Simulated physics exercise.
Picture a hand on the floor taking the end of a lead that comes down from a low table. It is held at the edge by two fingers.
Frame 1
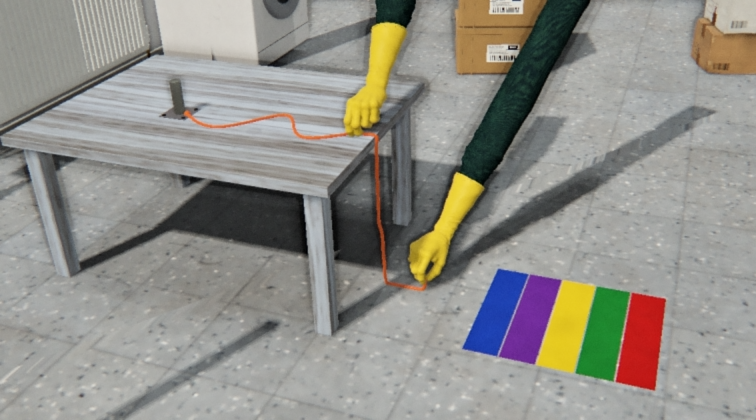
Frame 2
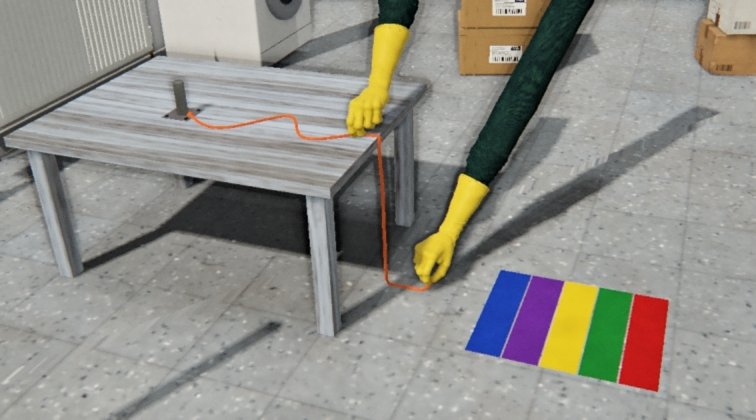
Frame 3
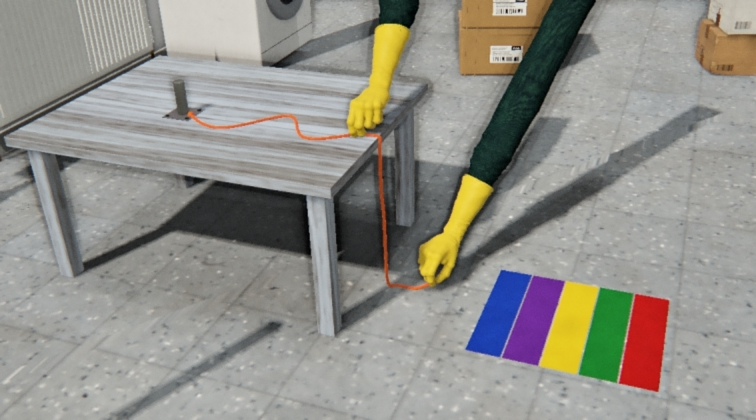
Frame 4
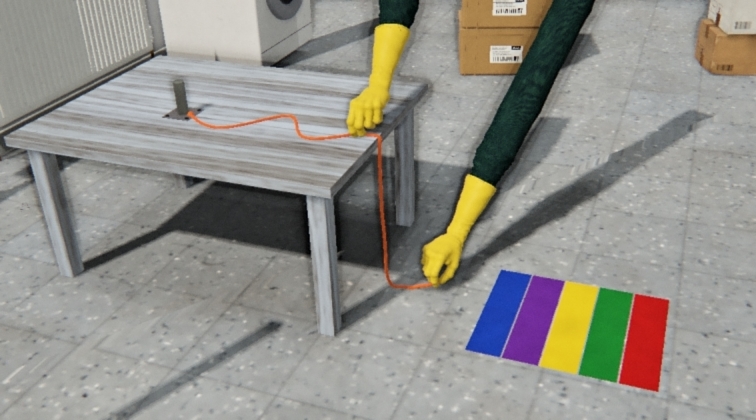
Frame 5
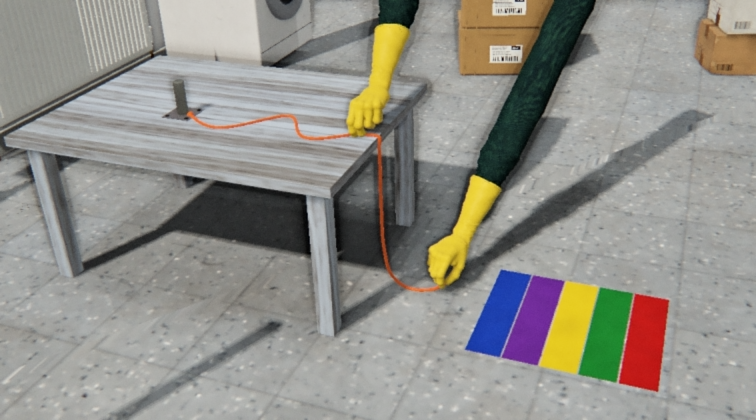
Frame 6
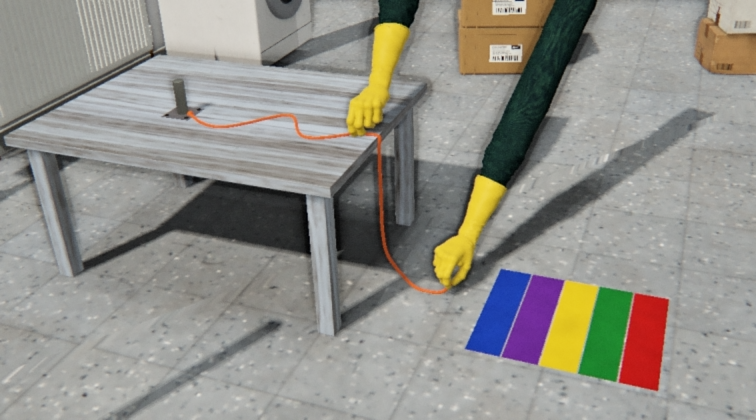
A yellow-gloved hand slowly draws the end of an orange cord right across the floor.
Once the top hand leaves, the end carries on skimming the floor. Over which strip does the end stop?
Over the green strip.
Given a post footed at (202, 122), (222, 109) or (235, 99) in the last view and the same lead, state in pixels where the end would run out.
In pixels, the answers are (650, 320), (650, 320) and (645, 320).
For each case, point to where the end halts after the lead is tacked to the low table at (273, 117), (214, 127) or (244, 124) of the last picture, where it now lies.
Near (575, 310), (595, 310) and (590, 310).
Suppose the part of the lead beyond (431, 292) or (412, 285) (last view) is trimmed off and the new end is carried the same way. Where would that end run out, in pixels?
Roughly (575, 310), then roughly (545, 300).
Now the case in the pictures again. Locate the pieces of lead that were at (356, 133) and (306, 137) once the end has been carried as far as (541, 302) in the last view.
Roughly (389, 167) for one and roughly (360, 134) for the other.
Soon after, end near (541, 302); over purple.
After that, end near (582, 309); over yellow.
At the stop, end near (607, 314); over green. It gets as far as the green strip.
